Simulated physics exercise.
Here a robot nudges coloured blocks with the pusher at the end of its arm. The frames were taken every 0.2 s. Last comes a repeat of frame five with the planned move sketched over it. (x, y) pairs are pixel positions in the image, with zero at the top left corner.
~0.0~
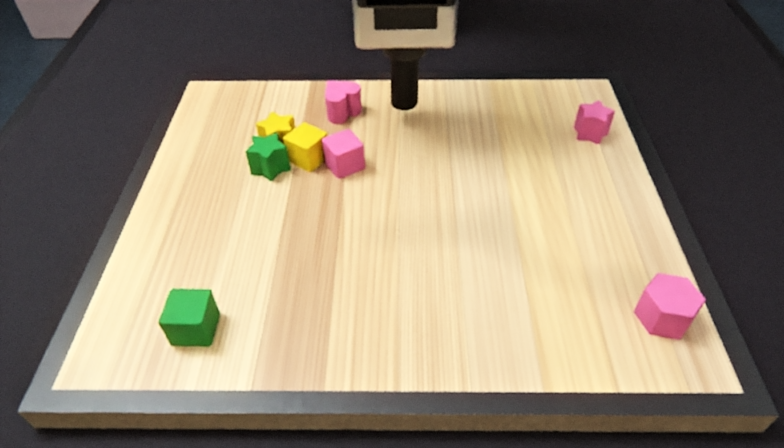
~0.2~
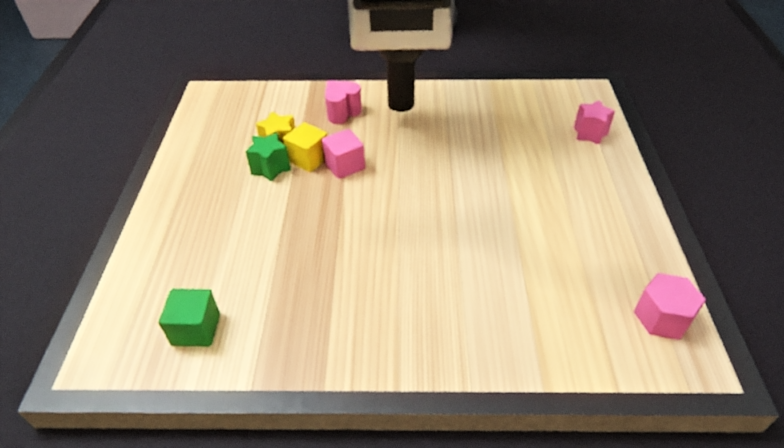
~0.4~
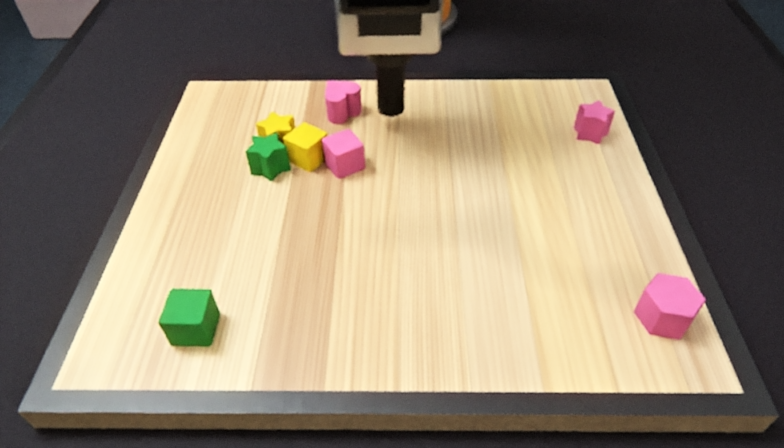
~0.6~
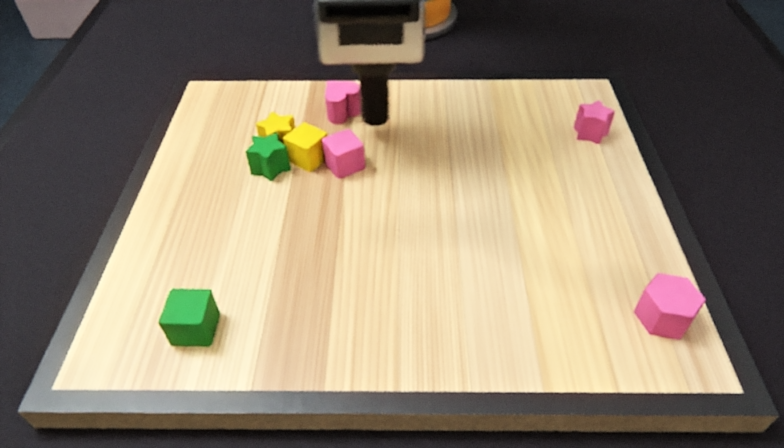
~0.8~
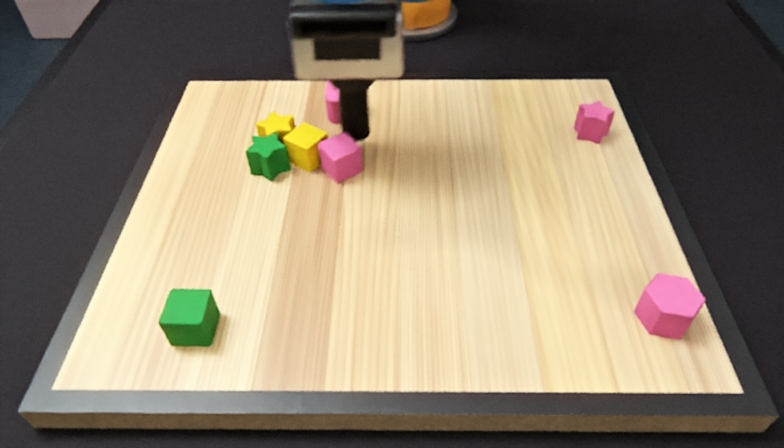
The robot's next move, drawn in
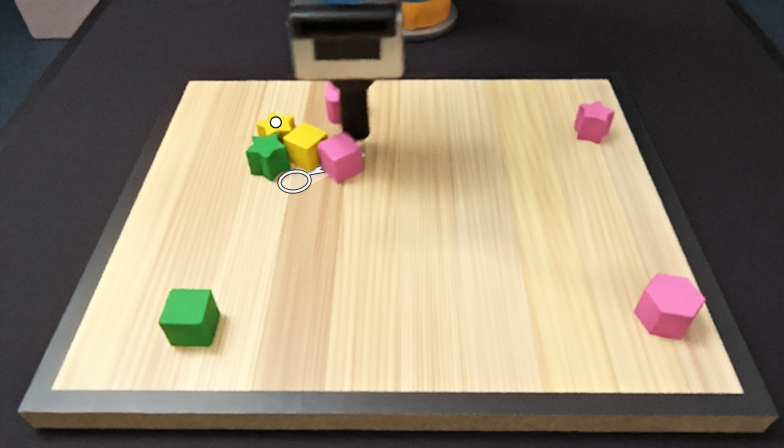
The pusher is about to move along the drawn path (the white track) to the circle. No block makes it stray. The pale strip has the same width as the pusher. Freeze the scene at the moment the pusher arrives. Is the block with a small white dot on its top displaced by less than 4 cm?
Going by the path, yes.
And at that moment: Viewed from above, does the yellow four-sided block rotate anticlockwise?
Short answer: No.
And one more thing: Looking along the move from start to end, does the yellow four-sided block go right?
Short answer: Yes.
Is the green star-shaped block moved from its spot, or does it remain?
Moved off its spot.
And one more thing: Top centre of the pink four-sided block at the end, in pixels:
The centre of its top will be at (319, 169).
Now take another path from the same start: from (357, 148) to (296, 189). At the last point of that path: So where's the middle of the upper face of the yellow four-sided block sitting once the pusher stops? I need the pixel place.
Just about (273, 147).
Drawn move, from (357, 148) to (295, 181); the dot is on the yellow star-shaped block.
What follows on the original path. Halfway along, pusher (324, 149); green star-shaped block (252, 147); yellow star-shaped block (269, 121), turned 20° clockwise; yellow four-sided block (287, 139), turned 20° clockwise; pink four-sided block (325, 161), turned 55° anticlockwise.
At the end, pusher (292, 166); green star-shaped block (226, 146), turned 20° clockwise; yellow star-shaped block (268, 120), turned 25° clockwise; yellow four-sided block (264, 145), turned 70° clockwise; pink four-sided block (319, 169), turned 95° anticlockwise.
